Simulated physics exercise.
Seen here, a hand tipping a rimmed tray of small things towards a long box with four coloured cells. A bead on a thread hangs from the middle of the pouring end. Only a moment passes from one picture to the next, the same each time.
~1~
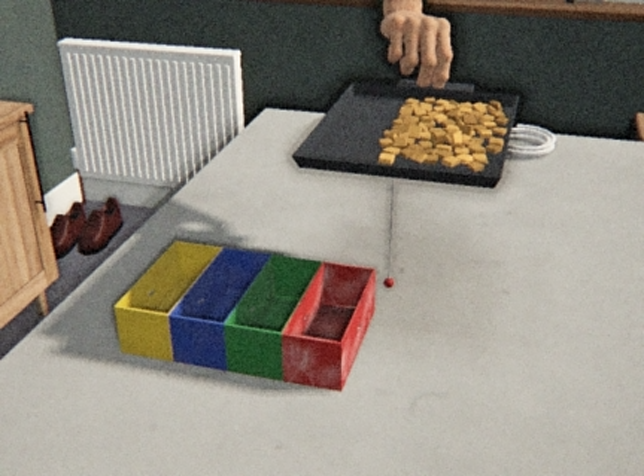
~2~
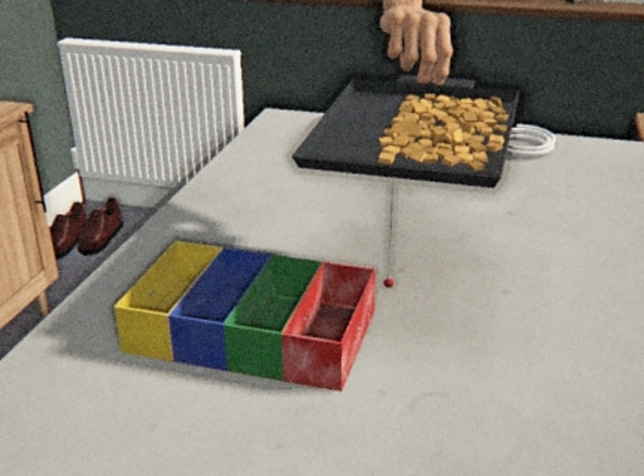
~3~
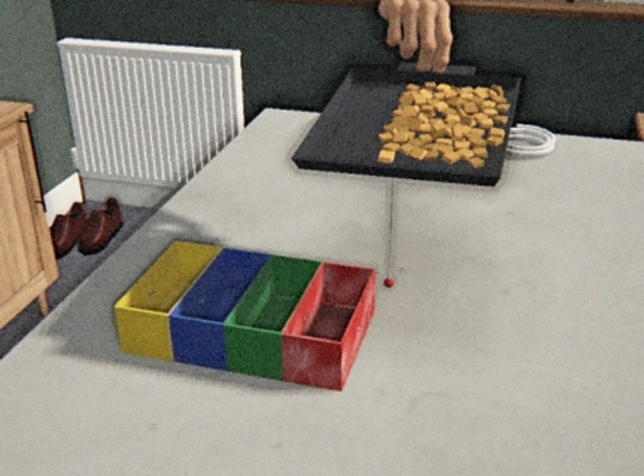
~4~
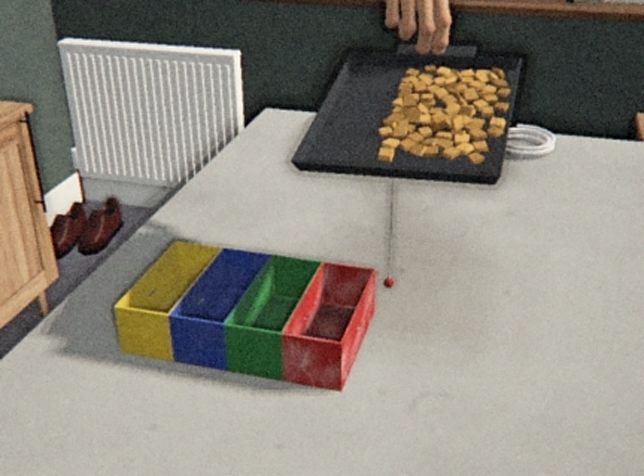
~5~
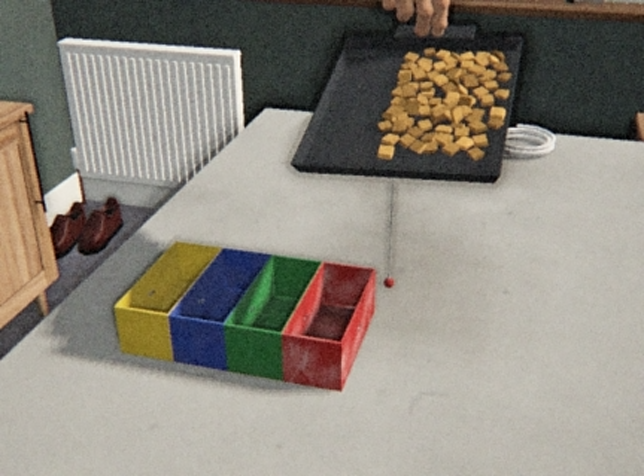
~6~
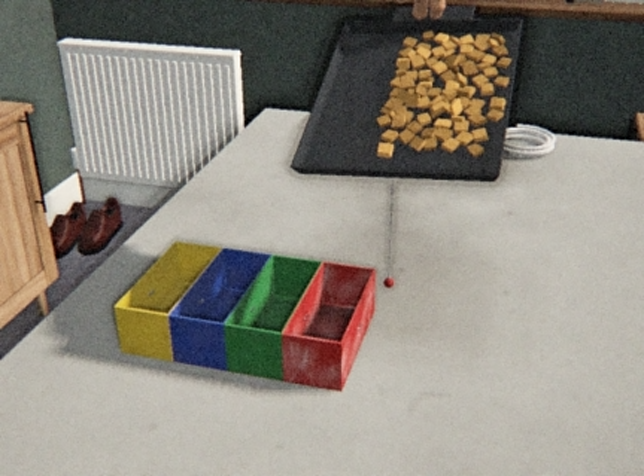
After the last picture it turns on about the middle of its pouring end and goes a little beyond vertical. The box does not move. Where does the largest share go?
The red one ends fullest.
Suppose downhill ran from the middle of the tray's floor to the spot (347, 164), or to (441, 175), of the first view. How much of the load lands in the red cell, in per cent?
First some 40, then 0 per cent.
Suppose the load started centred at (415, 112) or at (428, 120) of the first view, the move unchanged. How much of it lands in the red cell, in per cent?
About 30 and 40 per cent.
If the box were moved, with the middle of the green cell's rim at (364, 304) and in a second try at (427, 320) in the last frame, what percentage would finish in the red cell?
Roughly 20 per cent, and 0 per cent.
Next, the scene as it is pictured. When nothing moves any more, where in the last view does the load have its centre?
Near (342, 357).
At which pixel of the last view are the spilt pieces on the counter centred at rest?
Around (383, 379).
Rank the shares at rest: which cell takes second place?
The runner-up: Green.
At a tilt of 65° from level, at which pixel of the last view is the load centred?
Around (384, 162).
Soon, tray tipped steeply; most on the tray; a small part falling or outside the box.
A while on, tray tipped past a quarter turn; a small part on the tray; about a third in the red cell; a small part in the green cell; about half falling or outside the box.
Towards the end, tray tipped past a quarter turn; about a third in the red cell; about a quarter in the green cell; about half falling or outside the box.
Finally, tray tipped past a quarter turn; about a third in the red cell; about a quarter in the green cell; none in the blue cell; none in the yellow cell; about half outside the box.
